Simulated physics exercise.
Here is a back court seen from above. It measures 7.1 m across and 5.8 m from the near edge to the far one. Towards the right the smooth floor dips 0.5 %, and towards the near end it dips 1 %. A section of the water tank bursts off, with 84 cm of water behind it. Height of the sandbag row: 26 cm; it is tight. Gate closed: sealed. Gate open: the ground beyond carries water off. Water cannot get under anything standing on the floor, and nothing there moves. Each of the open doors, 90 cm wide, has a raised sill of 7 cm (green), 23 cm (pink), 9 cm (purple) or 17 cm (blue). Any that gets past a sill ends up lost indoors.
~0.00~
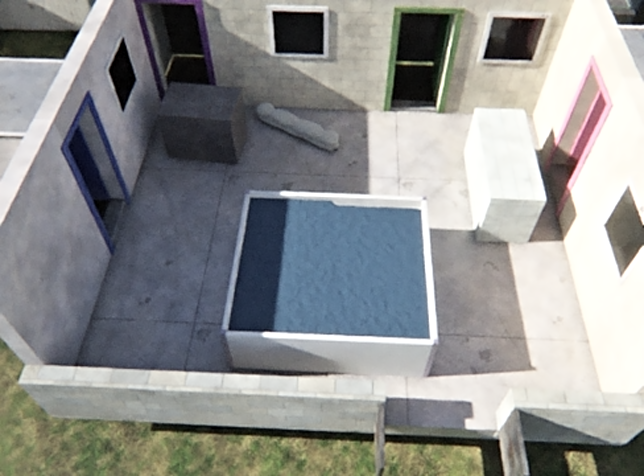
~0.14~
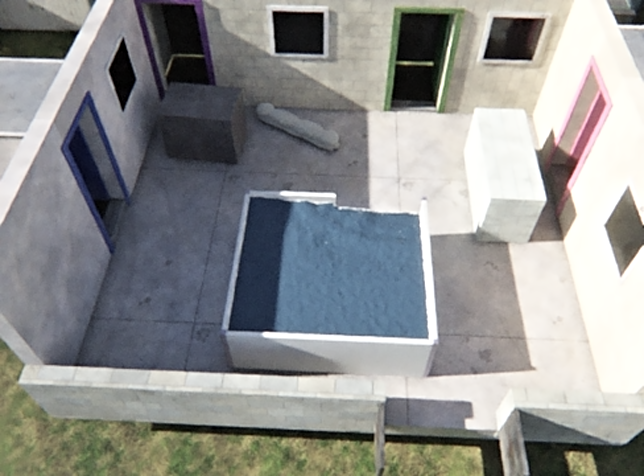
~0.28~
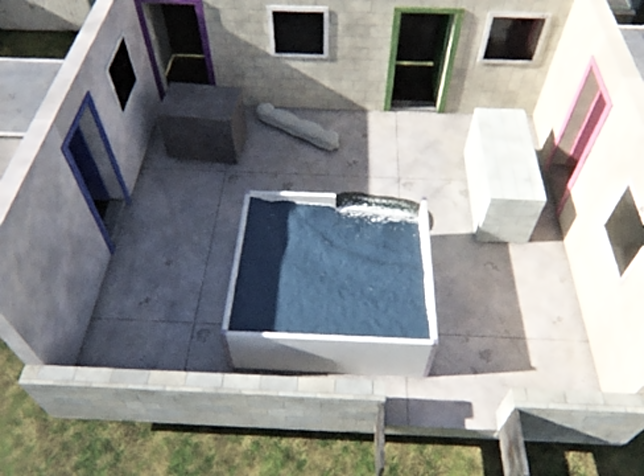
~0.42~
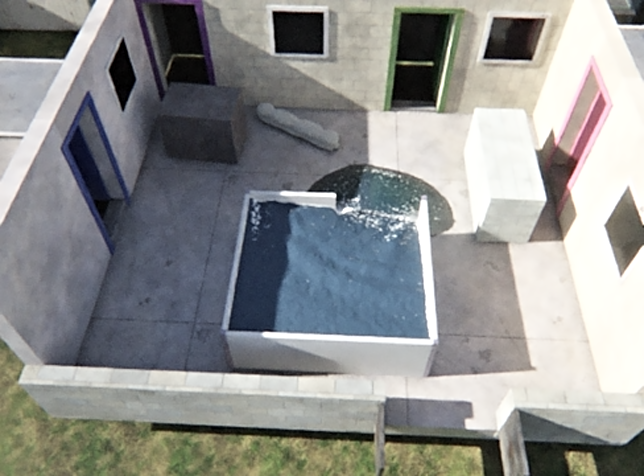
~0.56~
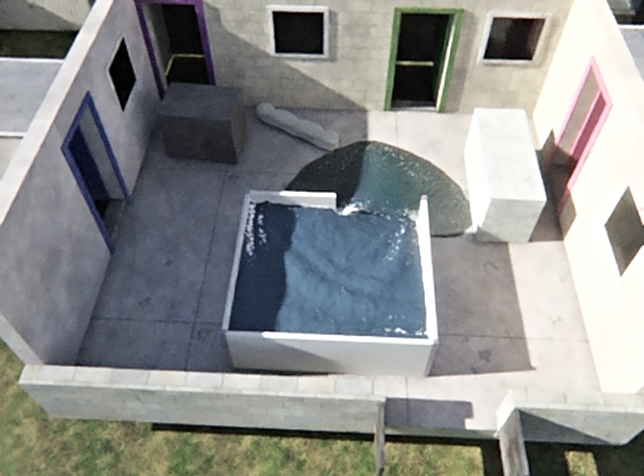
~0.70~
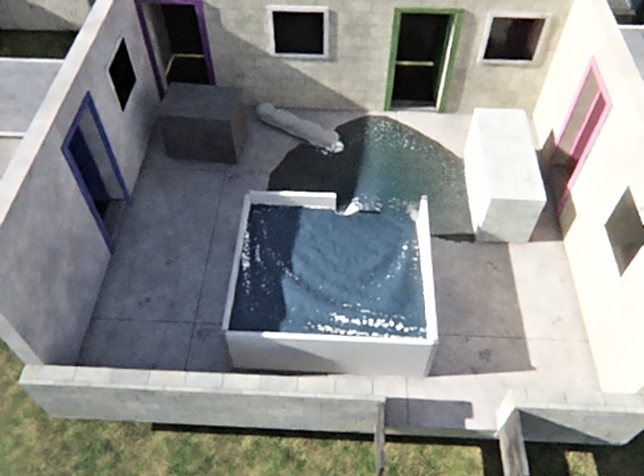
Walled back court seen from above, a section of the water tank's far side bursting open and water fanning across the floor.
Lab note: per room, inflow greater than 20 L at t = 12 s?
The green door breaches the limit; the pink door never breaches the limit; the purple door breaches the limit; the blue door never breaches the limit.
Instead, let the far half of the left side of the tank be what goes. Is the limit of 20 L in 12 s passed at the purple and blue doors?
With respect to that limit, purple ends up outside it, blue ends up outside it.
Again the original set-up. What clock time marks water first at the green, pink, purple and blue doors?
Green: 0.8 s; pink: 2.4 s; purple: 1.8 s; blue: 3.8 s.
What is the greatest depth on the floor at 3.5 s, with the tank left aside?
Some 35 cm deep.
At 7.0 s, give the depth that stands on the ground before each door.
Green 18 cm, pink 10 cm, purple 10 cm, blue 3 cm.
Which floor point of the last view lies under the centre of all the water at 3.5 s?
Roughly (356, 221) in the last picture.
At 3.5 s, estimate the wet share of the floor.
Close to 55 in a hundred.
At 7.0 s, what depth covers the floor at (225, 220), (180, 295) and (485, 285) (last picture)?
Depth readings in turn - 2, 4, 2 cm.
After 1.4 s water covers 30 % of the floor and is deepest (50 cm) near (390, 233); green door 21 cm at the sill, 72 L in, pink door not reached, purple door not reached, blue door not reached.
After 2.2 s water covers 35 % of the floor and is deepest (47 cm) near (434, 115); green door 40 cm at the sill, 264 L in, pink door not reached, purple door 6 cm at the sill, 0 L in, blue door not reached.
After 3.5 s water covers 55 % of the floor and is deepest (35 cm) near (520, 118); green door 29 cm at the sill, 541 L in, pink door 10 cm at the sill, 0 L in, purple door 13 cm at the sill, 2 L in, blue door not reached.
After 7.0 s water covers 95 % of the floor and is deepest (22 cm) near (600, 403); green door 18 cm at the sill, 813 L in, pink door 10 cm at the sill, 0 L in, purple door 10 cm at the sill, 51 L in, blue door 3 cm at the sill, 0 L in.
After 12.0 s water covers 95 % of the floor and is deepest (16 cm) near (519, 413); green door 11 cm at the sill, 939 L in, pink door 7 cm at the sill, 0 L in, purple door 6 cm at the sill, 57 L in, blue door 8 cm at the sill, 0 L in.
